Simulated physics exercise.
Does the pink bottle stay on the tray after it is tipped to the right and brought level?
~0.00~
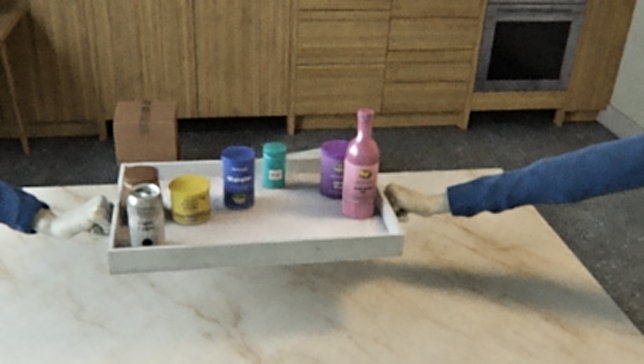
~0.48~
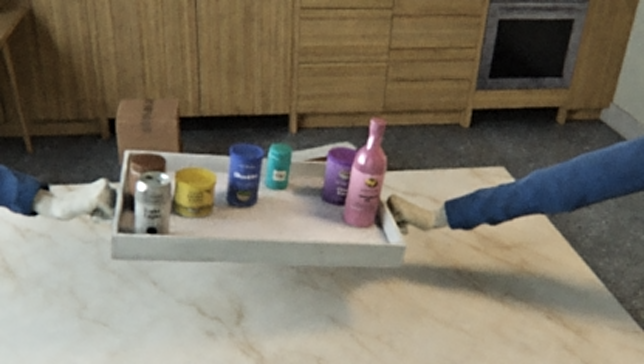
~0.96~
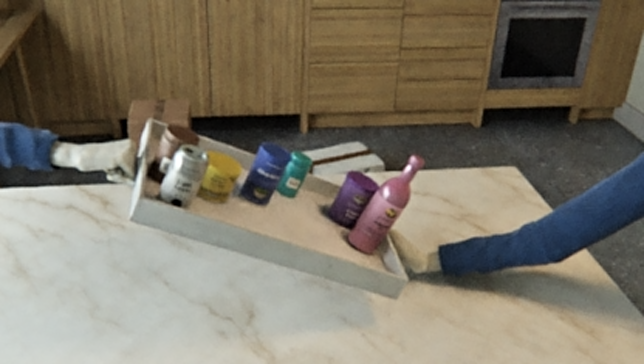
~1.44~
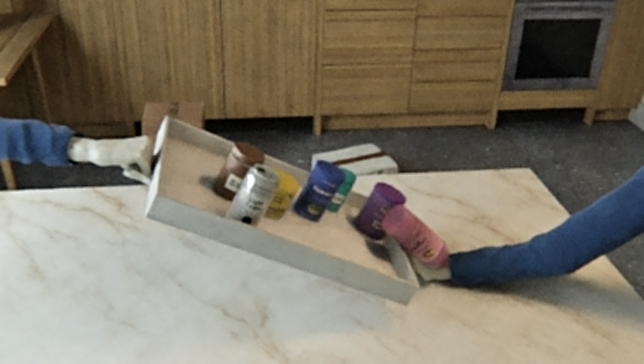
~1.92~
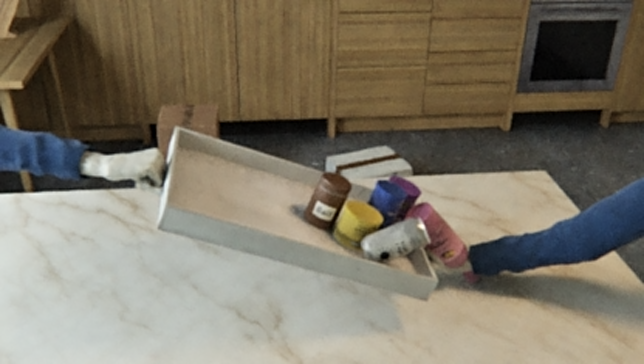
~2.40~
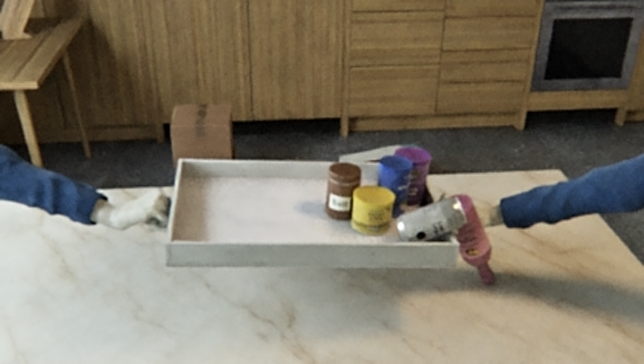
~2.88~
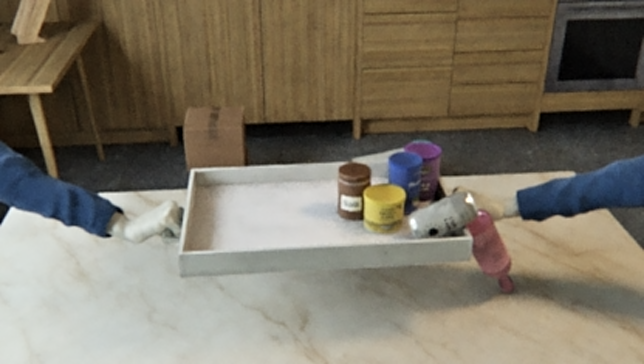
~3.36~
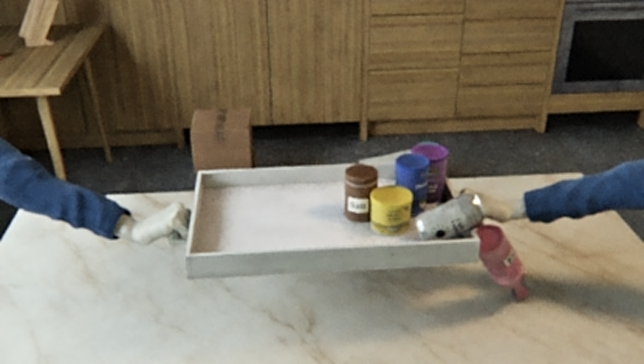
No, the pink bottle topples over the right edge and ends up off the tray, upside down.
